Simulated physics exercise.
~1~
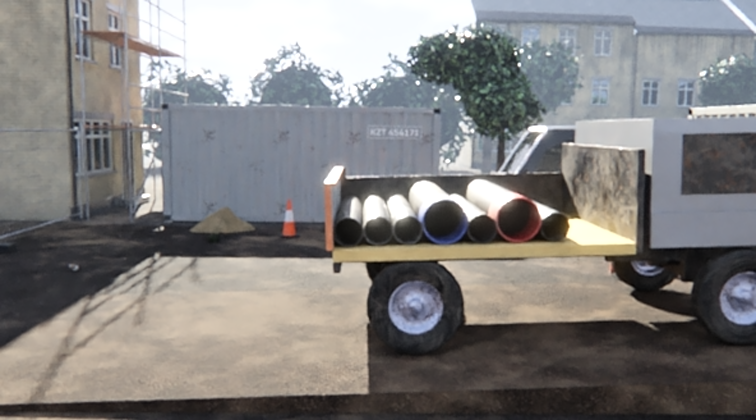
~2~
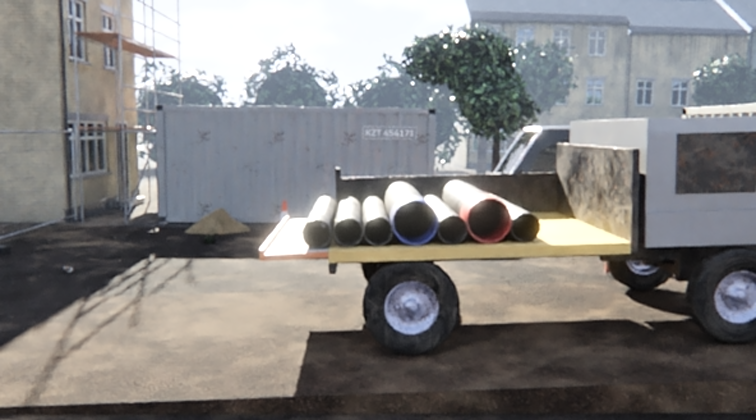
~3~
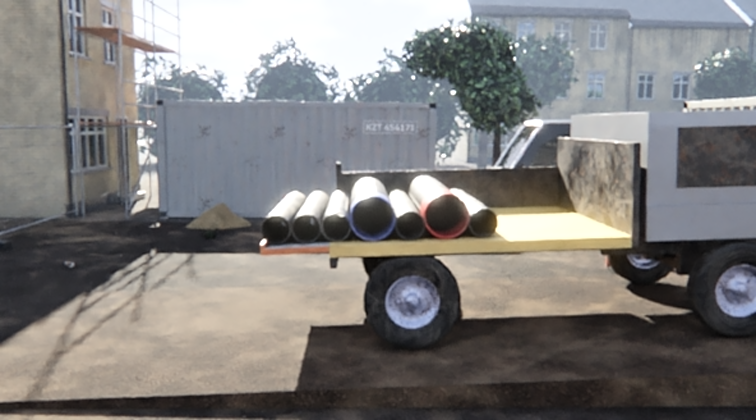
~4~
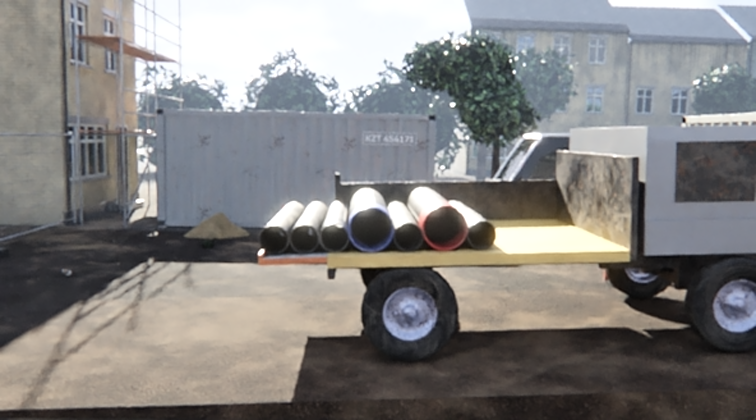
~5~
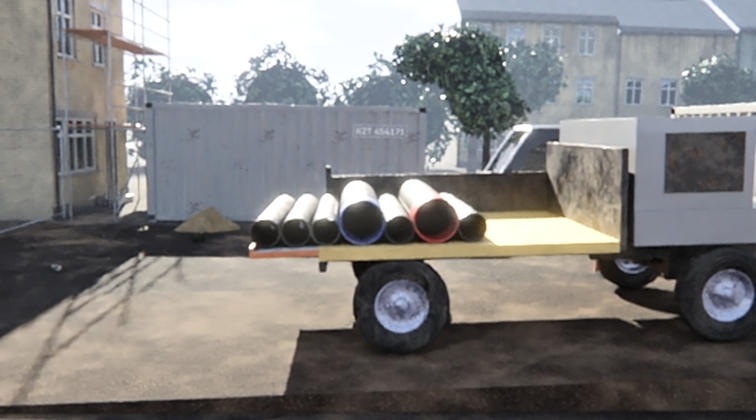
On a building site, seven pipes, one blue and one red, lay across a truck bed as its tailgate dropped open to the left. They rolled left together until the leading ones reached the lowered gate, then settled there with none falling off.
